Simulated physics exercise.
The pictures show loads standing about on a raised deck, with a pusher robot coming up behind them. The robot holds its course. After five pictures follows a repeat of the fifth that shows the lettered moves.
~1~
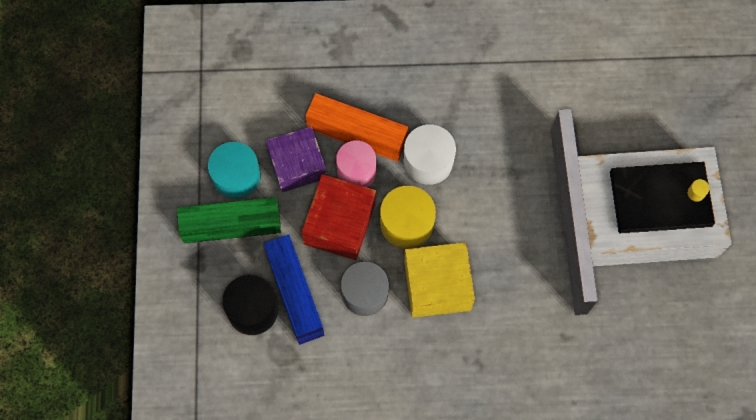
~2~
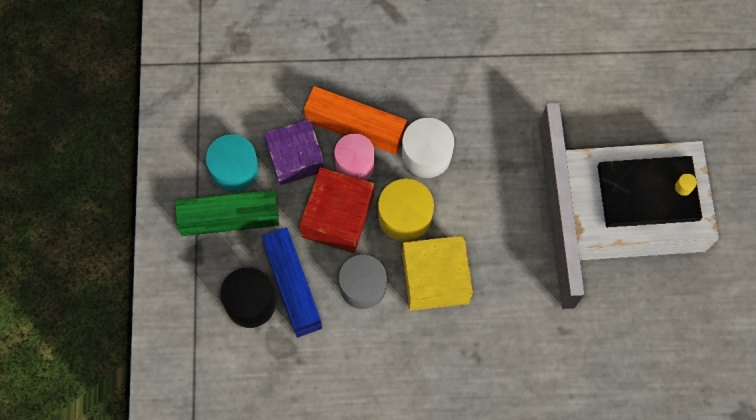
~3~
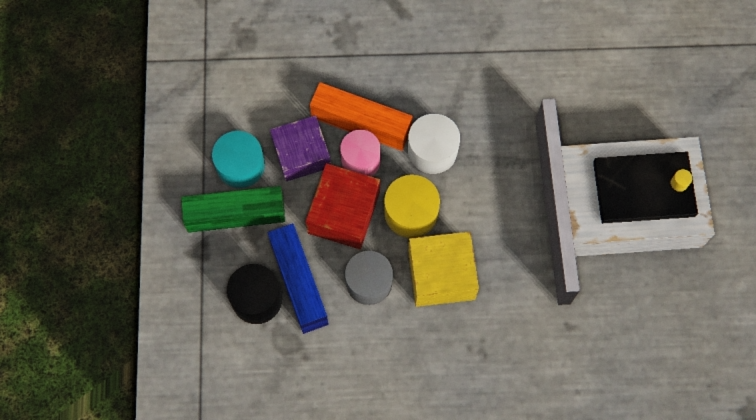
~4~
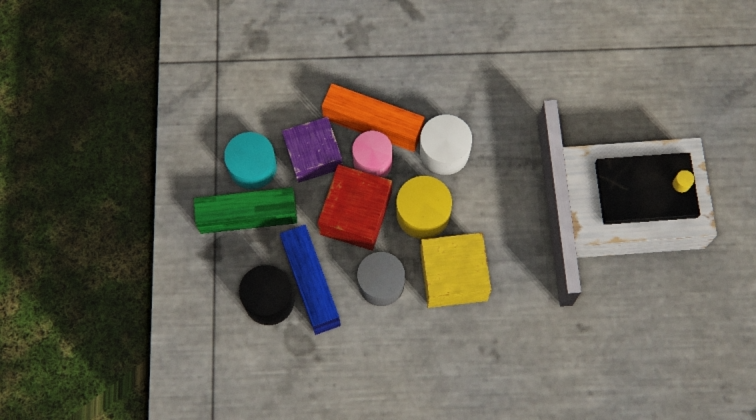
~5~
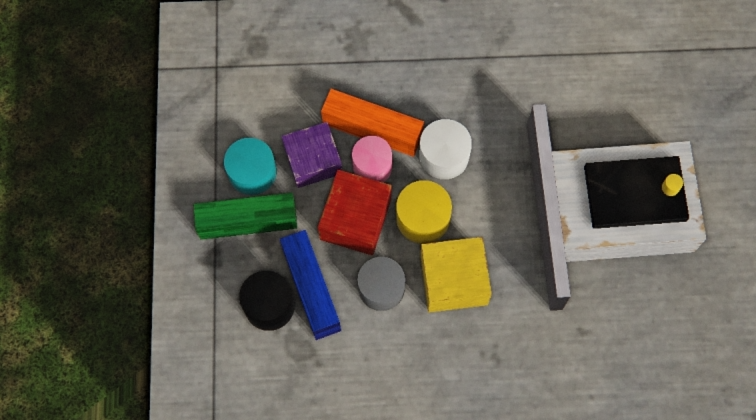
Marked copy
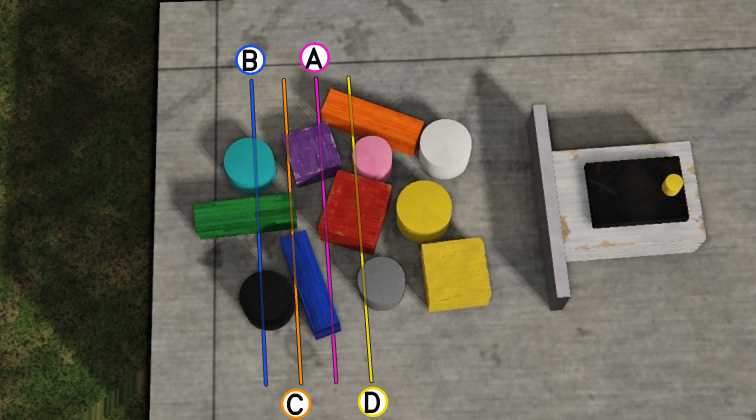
A white pusher robot edges left across a grey deck toward a motionless group of colourful loads.
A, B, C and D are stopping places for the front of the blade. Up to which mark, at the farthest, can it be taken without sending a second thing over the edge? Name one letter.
The farthest such stop is A.
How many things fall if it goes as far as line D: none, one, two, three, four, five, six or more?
By then, none.
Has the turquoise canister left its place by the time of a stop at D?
Yes.
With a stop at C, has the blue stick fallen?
No.
On the marked copy, A at (326, 224); B at (258, 226); C at (292, 225); D at (359, 223).
Following A. Soon after the start, robot (546, 196); orange stick (360, 121); yellow crate (436, 275).
Later, robot (465, 199); turquoise canister (217, 161); green stick (222, 218).
In the end, robot (407, 201); green stick (165, 225); black canister (172, 321); none fallen.
As for the rest, B drops four; C drops two; D is within the limit but short.
